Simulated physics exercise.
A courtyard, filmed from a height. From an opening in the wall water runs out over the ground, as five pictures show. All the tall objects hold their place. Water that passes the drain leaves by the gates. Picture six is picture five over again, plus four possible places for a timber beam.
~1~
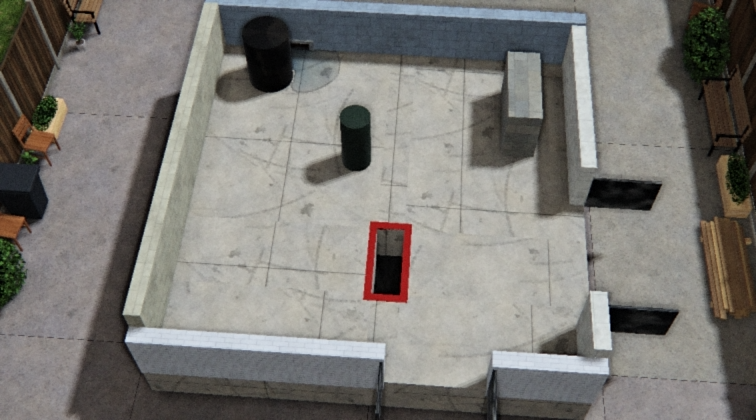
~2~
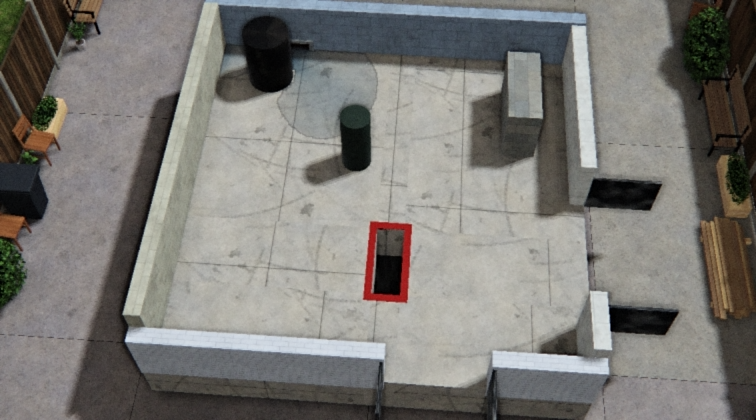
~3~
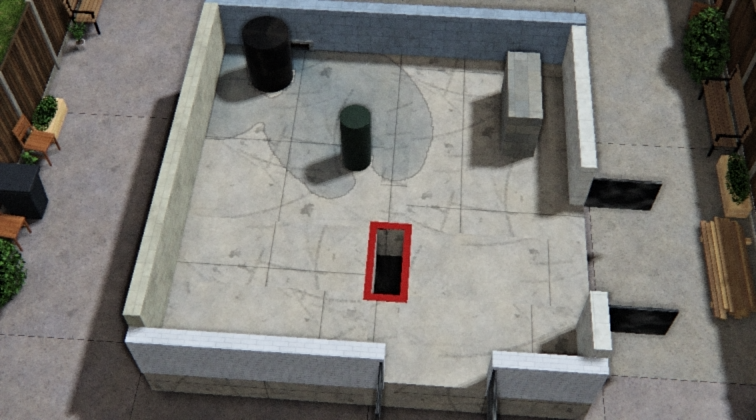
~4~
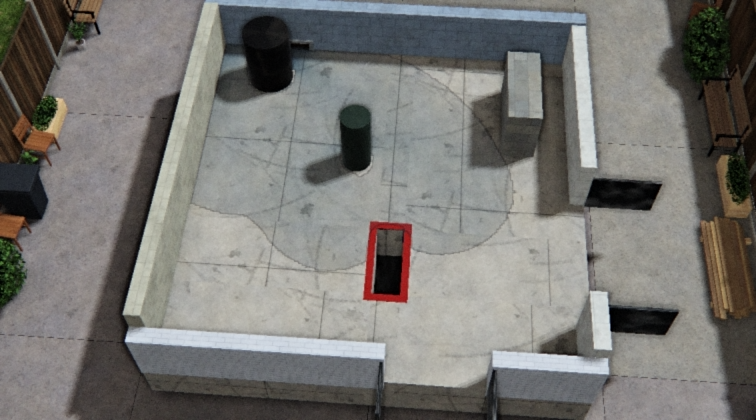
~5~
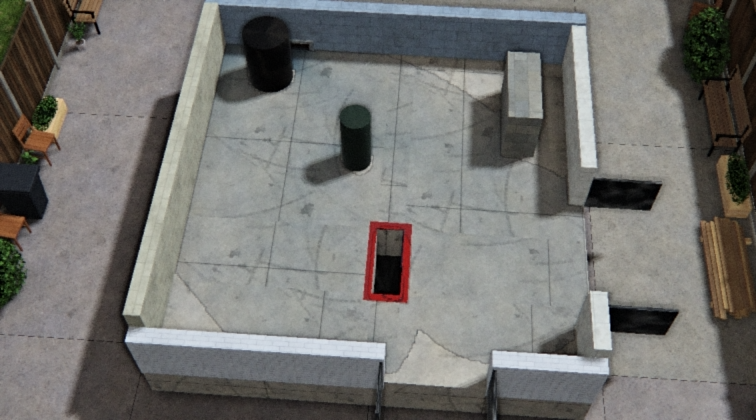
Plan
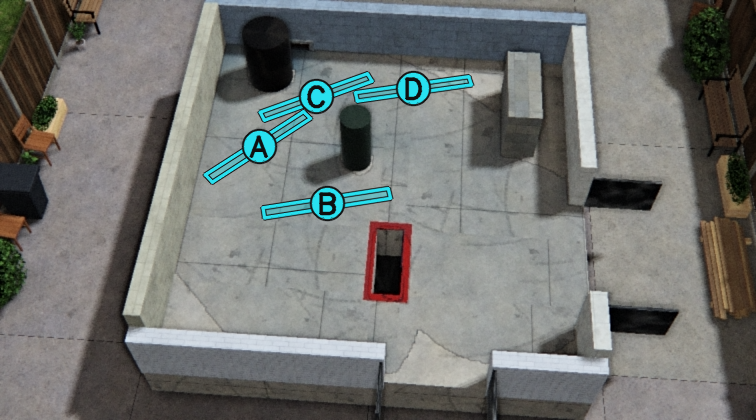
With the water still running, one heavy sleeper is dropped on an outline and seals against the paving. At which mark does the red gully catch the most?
I would pick position D.
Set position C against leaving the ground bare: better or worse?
Position C is worse.
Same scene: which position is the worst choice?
That is position B.
In cyan, A from (208, 178) to (307, 115); B from (263, 212) to (389, 193); C from (262, 116) to (369, 77); D from (356, 96) to (470, 80).
With A, about 13 % of the stream goes into the red gully, about 87 % out by the gates.
With B, about 4 % of the stream goes into the red gully, about 96 % out by the gates.
With C, about 12 % of the stream goes into the red gully, about 88 % out by the gates.
With D, about 19 % of the stream goes into the red gully, about 81 % out by the gates.
